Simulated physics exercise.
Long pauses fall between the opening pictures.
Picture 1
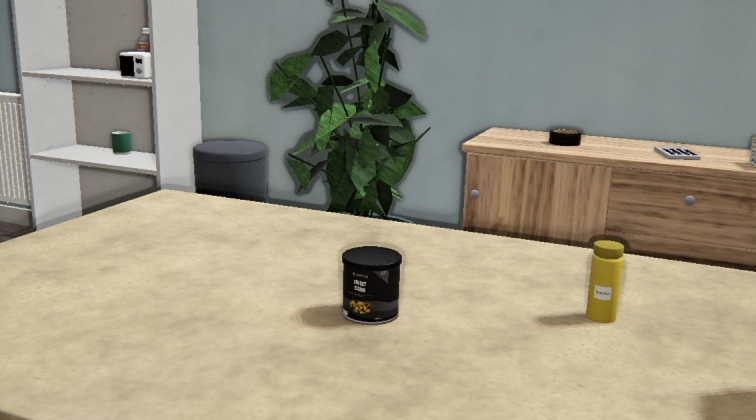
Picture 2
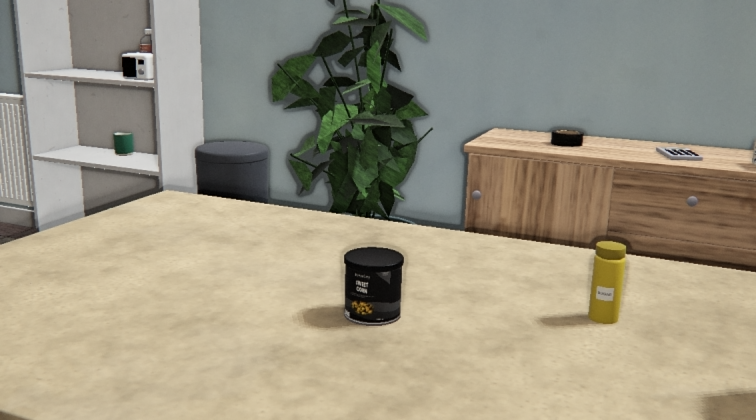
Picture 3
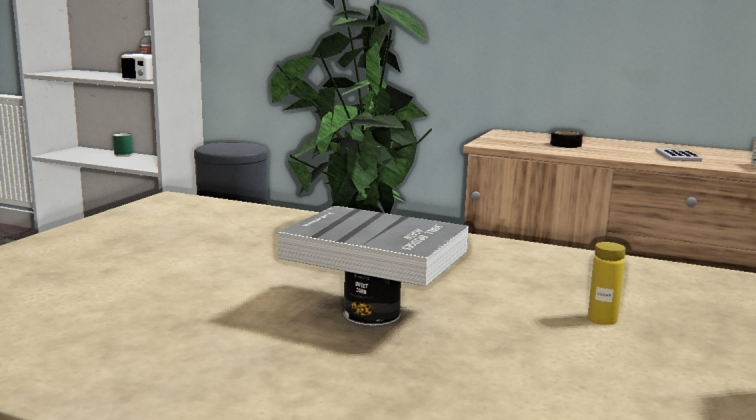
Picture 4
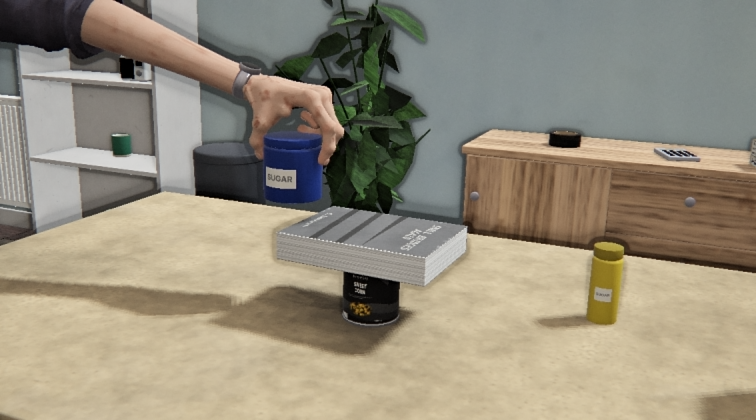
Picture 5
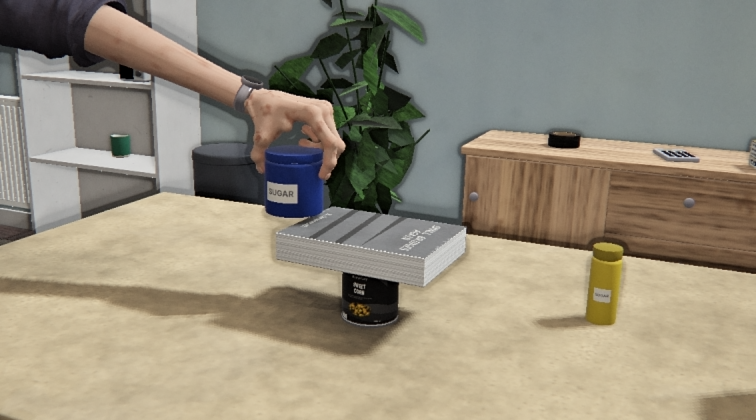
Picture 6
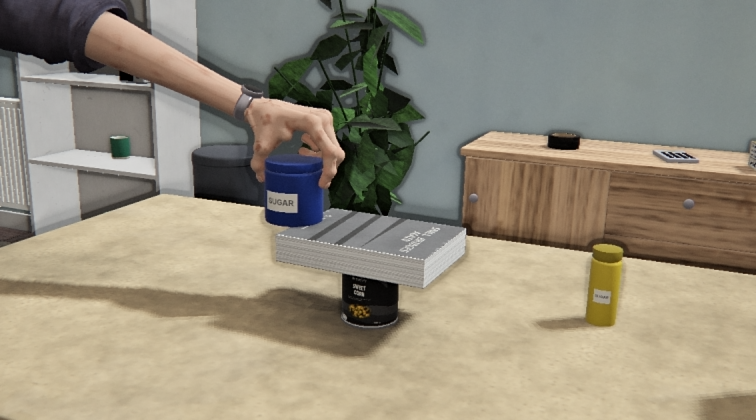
A hand lowering a blue sugar jar onto the left end of a grey book lying across a black tin.
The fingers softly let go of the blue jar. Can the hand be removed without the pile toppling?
Short answer: It's not safe.
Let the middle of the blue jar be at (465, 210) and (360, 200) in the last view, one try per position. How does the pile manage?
First try: The pile topples; second try: It stands firm.
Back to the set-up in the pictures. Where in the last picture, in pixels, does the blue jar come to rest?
Near (247, 266).
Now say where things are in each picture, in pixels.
In the first frame, the last thing is not in view yet.
In the second frame, the last thing is not in view yet; black pot (373, 286).
In the third frame, the last thing is not in view yet; yellow shaker (606, 283).
In the fourth frame, still above its spot; blue jar (293, 167); grey book (374, 242).
In the fifth frame, still above its spot; blue jar (294, 181); black pot (371, 288).
In the sixth frame, set down, still held; blue jar (294, 190); yellow shaker (604, 285).
Then, 0.30 s after the last picture, blue jar now fallen.
Then, 0.40 s after the last picture, things are still on the move.
At rest, fallen, blue jar; the other 3 in place. Seen from the same camera at the end, blue jar near (247, 266). The pile gives way.
